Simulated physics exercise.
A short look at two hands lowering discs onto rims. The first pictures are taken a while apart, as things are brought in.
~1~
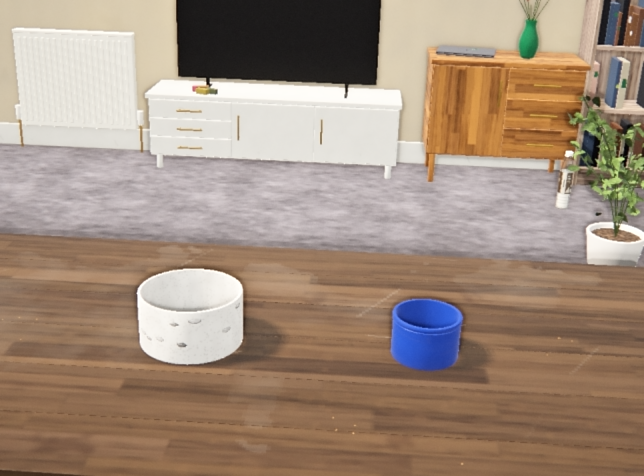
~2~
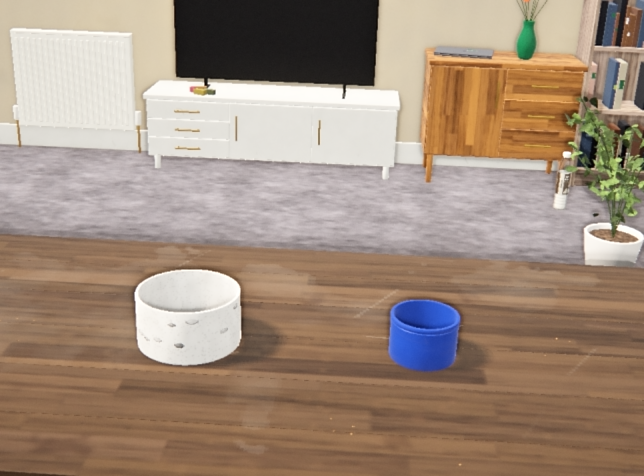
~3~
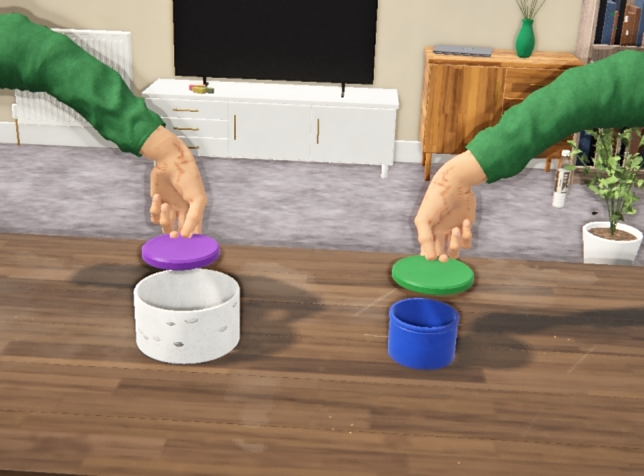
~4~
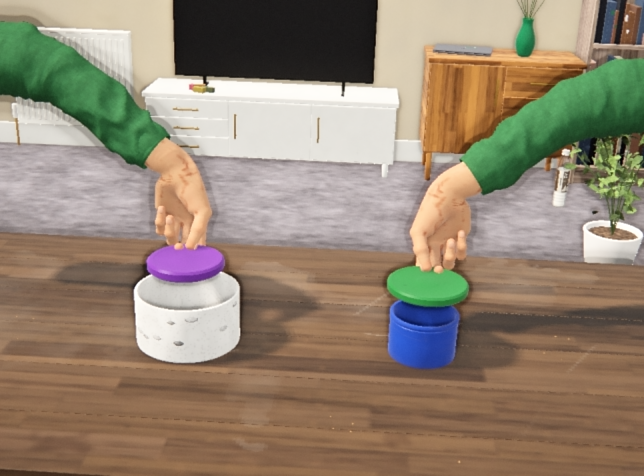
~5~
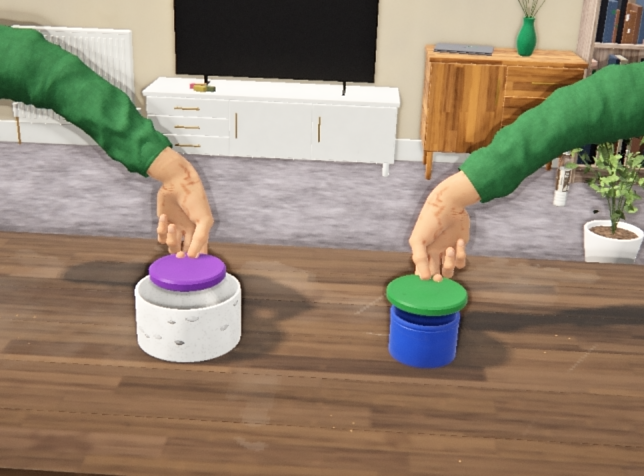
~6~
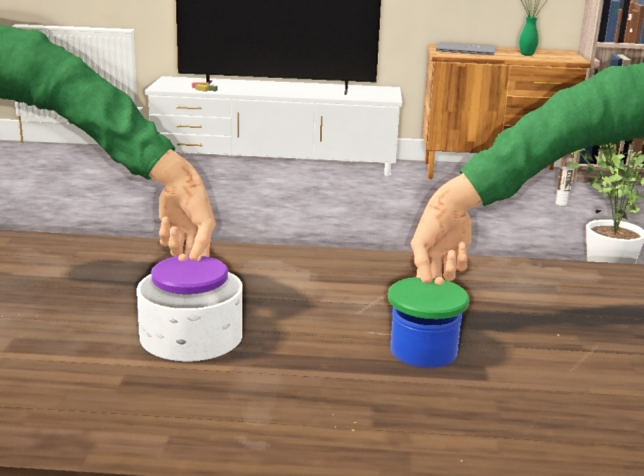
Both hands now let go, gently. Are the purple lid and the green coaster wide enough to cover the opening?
As it turns out, the purple lid drops inside; the green coaster covers the opening.
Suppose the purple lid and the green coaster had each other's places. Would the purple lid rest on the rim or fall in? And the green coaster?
The purple lid works as a lid; the green coaster drops inside.
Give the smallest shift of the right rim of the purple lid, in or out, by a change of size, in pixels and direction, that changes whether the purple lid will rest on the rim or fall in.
About 12 pixels right.
Then, 0.12 s on from there, purple lid displaced a little near (190, 292); green coaster sitting on the rim near (428, 306).
Then, 0.18 s on from there, purple lid on its way down near (191, 328); green coaster sitting on the rim near (428, 307).
In the end, the purple lid slips past the rim, near (191, 329); the green coaster works as a lid, near (428, 307).
